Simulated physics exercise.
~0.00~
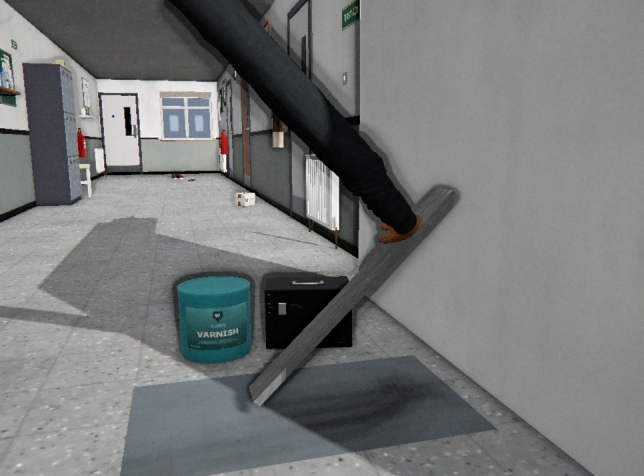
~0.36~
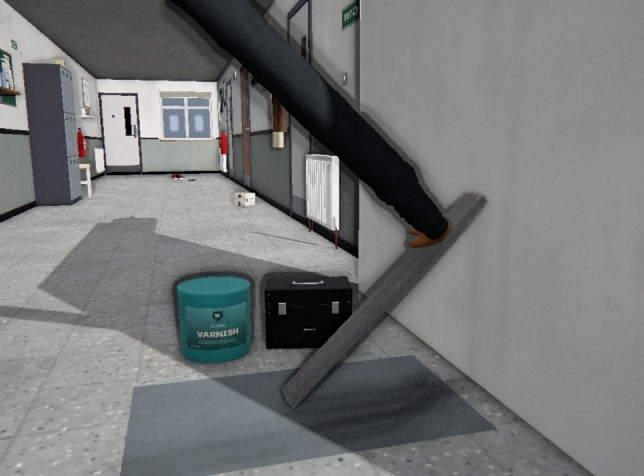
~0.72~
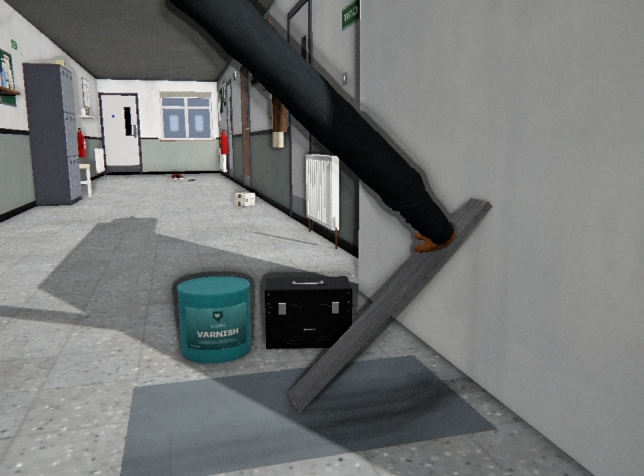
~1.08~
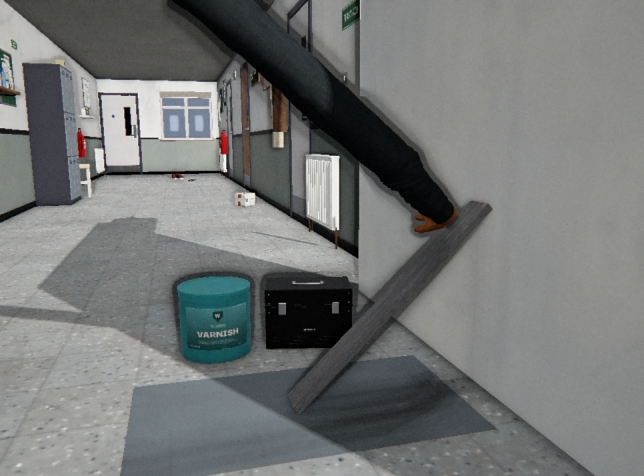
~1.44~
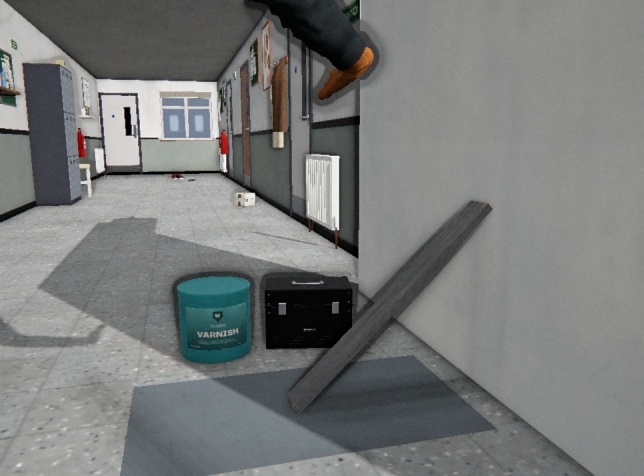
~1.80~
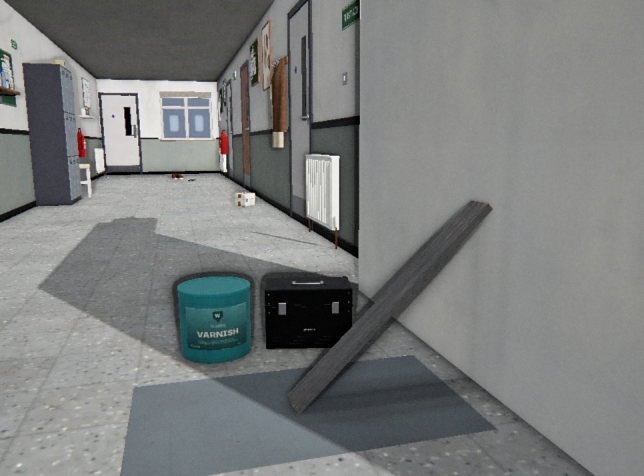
In a school-like corridor, a dark-sleeved arm held a grey plank against the wall beside a turquoise pail of varnish and a black toolbox, shifted it a little to the right, then let go and drew away, leaving the plank leaning there.
